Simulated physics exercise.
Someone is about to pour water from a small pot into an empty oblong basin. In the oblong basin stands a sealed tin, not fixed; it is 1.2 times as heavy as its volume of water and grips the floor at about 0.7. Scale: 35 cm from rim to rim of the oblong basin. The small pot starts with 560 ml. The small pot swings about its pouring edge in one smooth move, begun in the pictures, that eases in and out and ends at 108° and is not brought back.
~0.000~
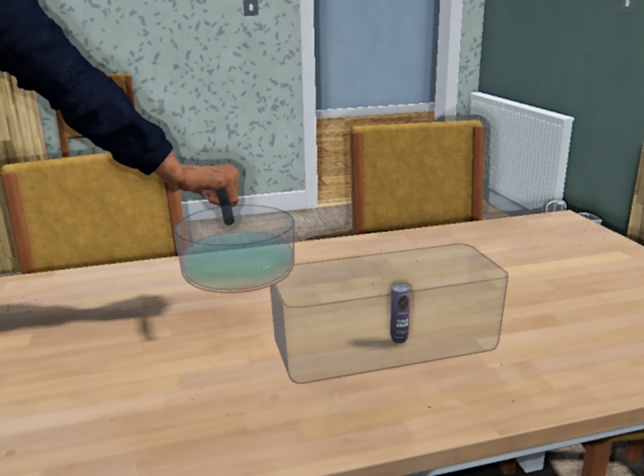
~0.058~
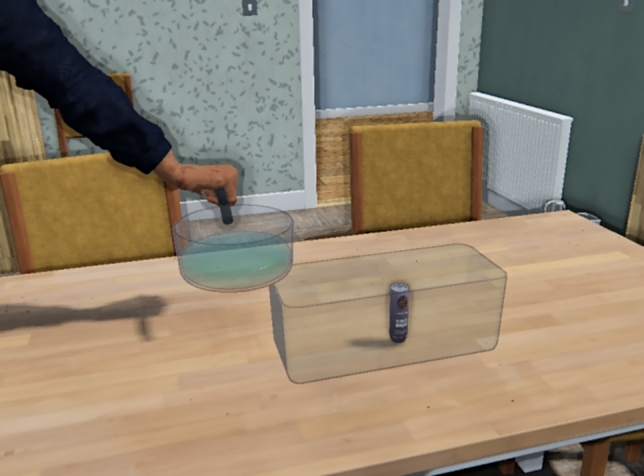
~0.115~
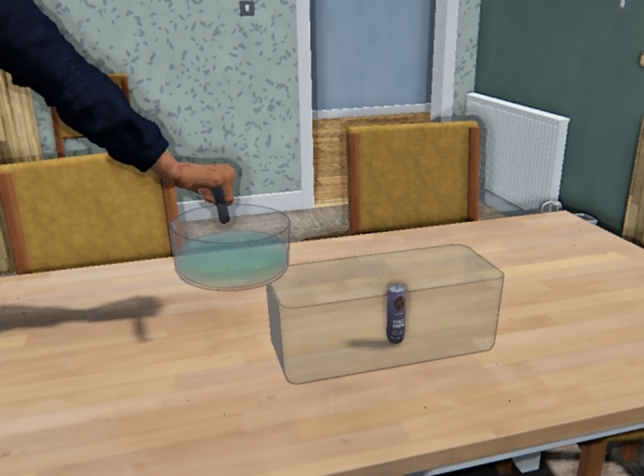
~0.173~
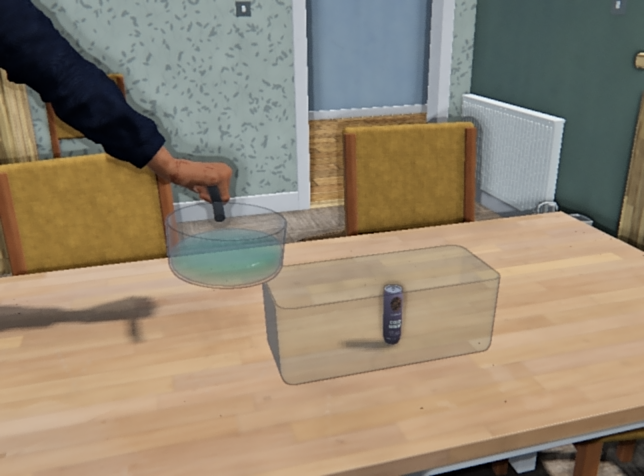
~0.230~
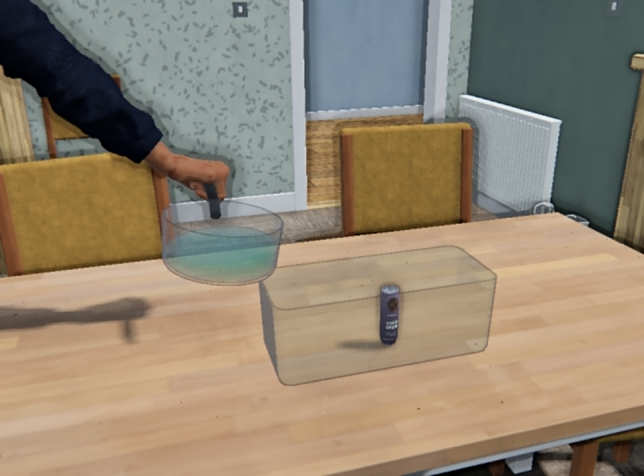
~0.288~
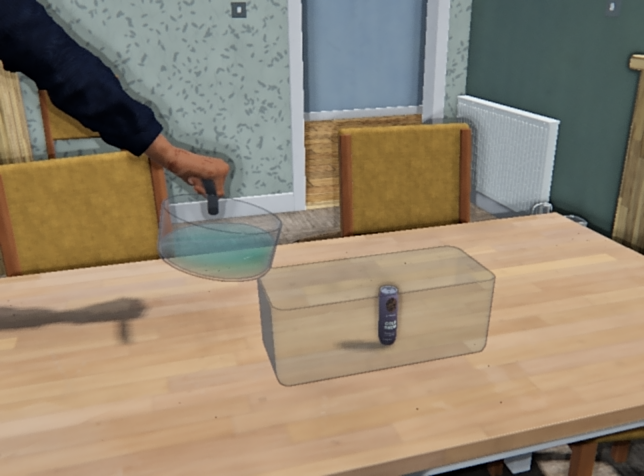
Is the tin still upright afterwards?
It keeps standing.
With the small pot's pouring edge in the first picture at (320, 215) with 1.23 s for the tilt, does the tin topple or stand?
Then it stays up.
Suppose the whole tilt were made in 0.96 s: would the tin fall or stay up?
The tin stays up.
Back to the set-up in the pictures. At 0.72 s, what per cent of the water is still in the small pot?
Near 64 in a hundred.
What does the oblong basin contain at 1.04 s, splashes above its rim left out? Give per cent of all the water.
Some 70 per cent.
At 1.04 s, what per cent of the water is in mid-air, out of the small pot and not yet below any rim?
Some 18 per cent.
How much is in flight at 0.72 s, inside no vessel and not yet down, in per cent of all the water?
Near 32 in a hundred.
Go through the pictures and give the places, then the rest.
In the first picture, tilt 0°; pouring edge (292, 219); surface from (181, 256) to (290, 243); the oblong basin's rim runs from (276, 289) to (489, 260); the tin's top is at (401, 290).
In the second picture, tilt 1°; pouring edge (291, 219); surface from (180, 255) to (288, 242).
In the third picture, tilt 2°; pouring edge (288, 219); surface from (175, 255) to (285, 241).
In the fourth picture, tilt 5°; pouring edge (284, 220); surface from (170, 252) to (280, 240).
In the fifth picture, tilt 9°; pouring edge (281, 221); surface from (164, 249) to (275, 238).
In the sixth picture, tilt 14°; pouring edge (280, 221); surface from (160, 243) to (273, 234).
By 0.72 s the tilt is 68° and 65 per cent is still to pour; the tin stands where it began.
By 1.04 s the tilt is 102° and 11 per cent is still to pour; the tin stands where it began.
By 1.37 s the tilt is 108° and 0 per cent is still to pour; the tin stands where it began.
By 1.73 s the tilt is 108° and 0 per cent is still to pour; the tin stands where it began.
At rest the tin stands where it began.
